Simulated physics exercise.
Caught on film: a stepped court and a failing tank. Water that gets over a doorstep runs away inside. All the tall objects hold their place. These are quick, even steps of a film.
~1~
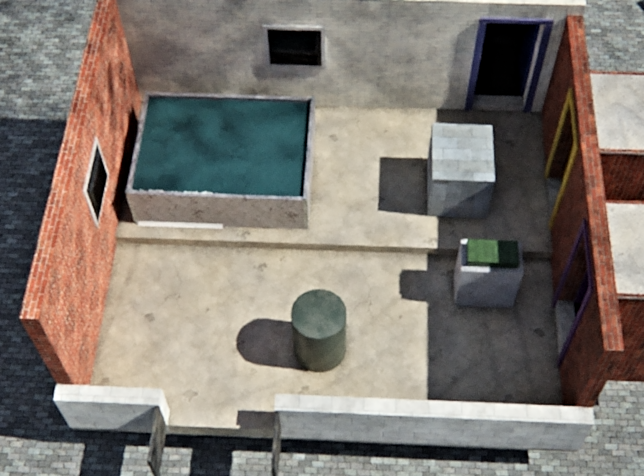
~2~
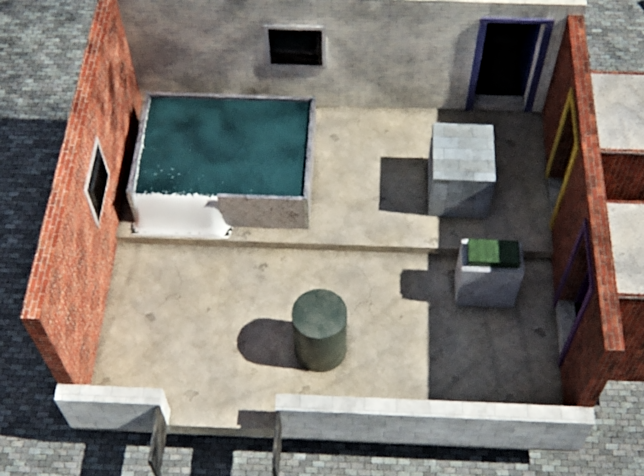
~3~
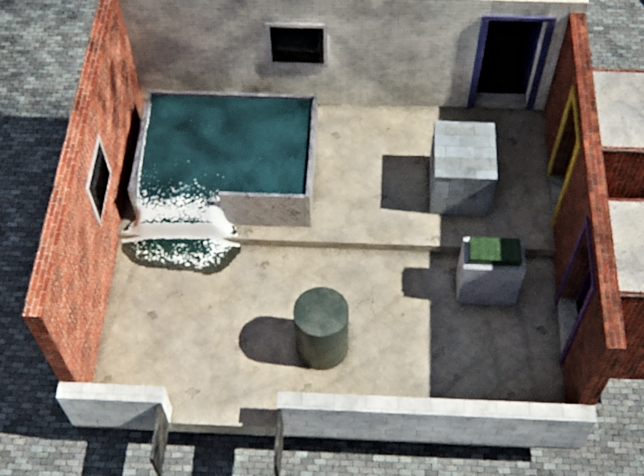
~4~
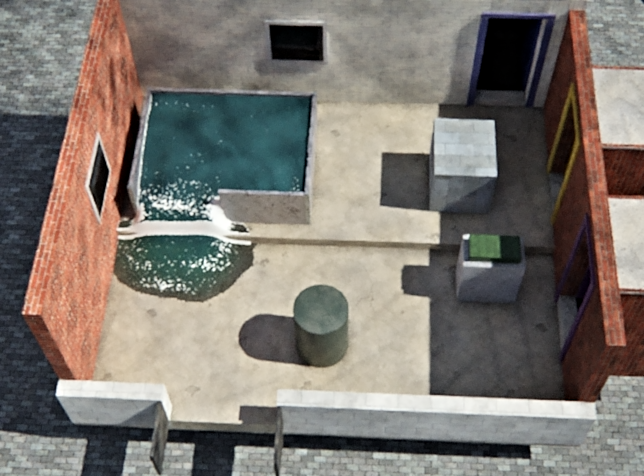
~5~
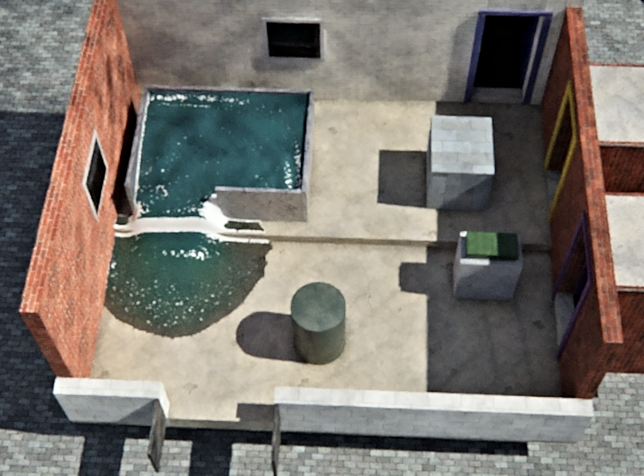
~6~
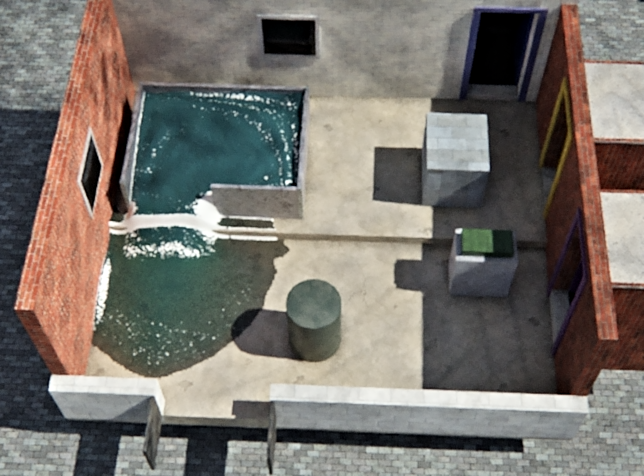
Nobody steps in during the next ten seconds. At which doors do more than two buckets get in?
In the end: The blue door stays under that; the yellow door stays under that; the purple door stays under that.
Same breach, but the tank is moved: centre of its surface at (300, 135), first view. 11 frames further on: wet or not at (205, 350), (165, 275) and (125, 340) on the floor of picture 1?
In that order: Covered, covered, awash.
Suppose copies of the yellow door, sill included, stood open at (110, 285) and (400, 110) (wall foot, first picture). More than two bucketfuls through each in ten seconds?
As listed: Passes that mark, keeps below it.
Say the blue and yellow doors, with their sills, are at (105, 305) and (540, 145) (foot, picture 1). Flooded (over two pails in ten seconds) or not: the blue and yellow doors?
Then: Blue door is over, yellow door takes less.
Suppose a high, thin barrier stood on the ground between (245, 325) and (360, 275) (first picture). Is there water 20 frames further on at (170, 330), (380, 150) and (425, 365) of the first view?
One after the other: Wet, not flooded, flooded.
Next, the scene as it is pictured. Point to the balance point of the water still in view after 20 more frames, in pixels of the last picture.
Around (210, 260).
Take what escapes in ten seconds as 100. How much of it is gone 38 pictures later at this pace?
Near 70 in a hundred.
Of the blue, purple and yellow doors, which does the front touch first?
That is the one in purple.
A moment on, water covers 25 % of the floor; the blue door not reached, the yellow door not reached, the purple door not reached.
Next, water covers 25 % of the floor; the blue door not reached, the yellow door not reached, the purple door not reached.
Then, water covers 40 % of the floor; the blue door not reached, the yellow door not reached, the purple door not reached.
Later, water covers 60 % of the floor; the blue door not reached, the yellow door not reached, the purple door wet at the sill, nothing in.
In the end, water covers 60 % of the floor; the blue door not reached, the yellow door not reached, the purple door wet at the sill, nothing in.
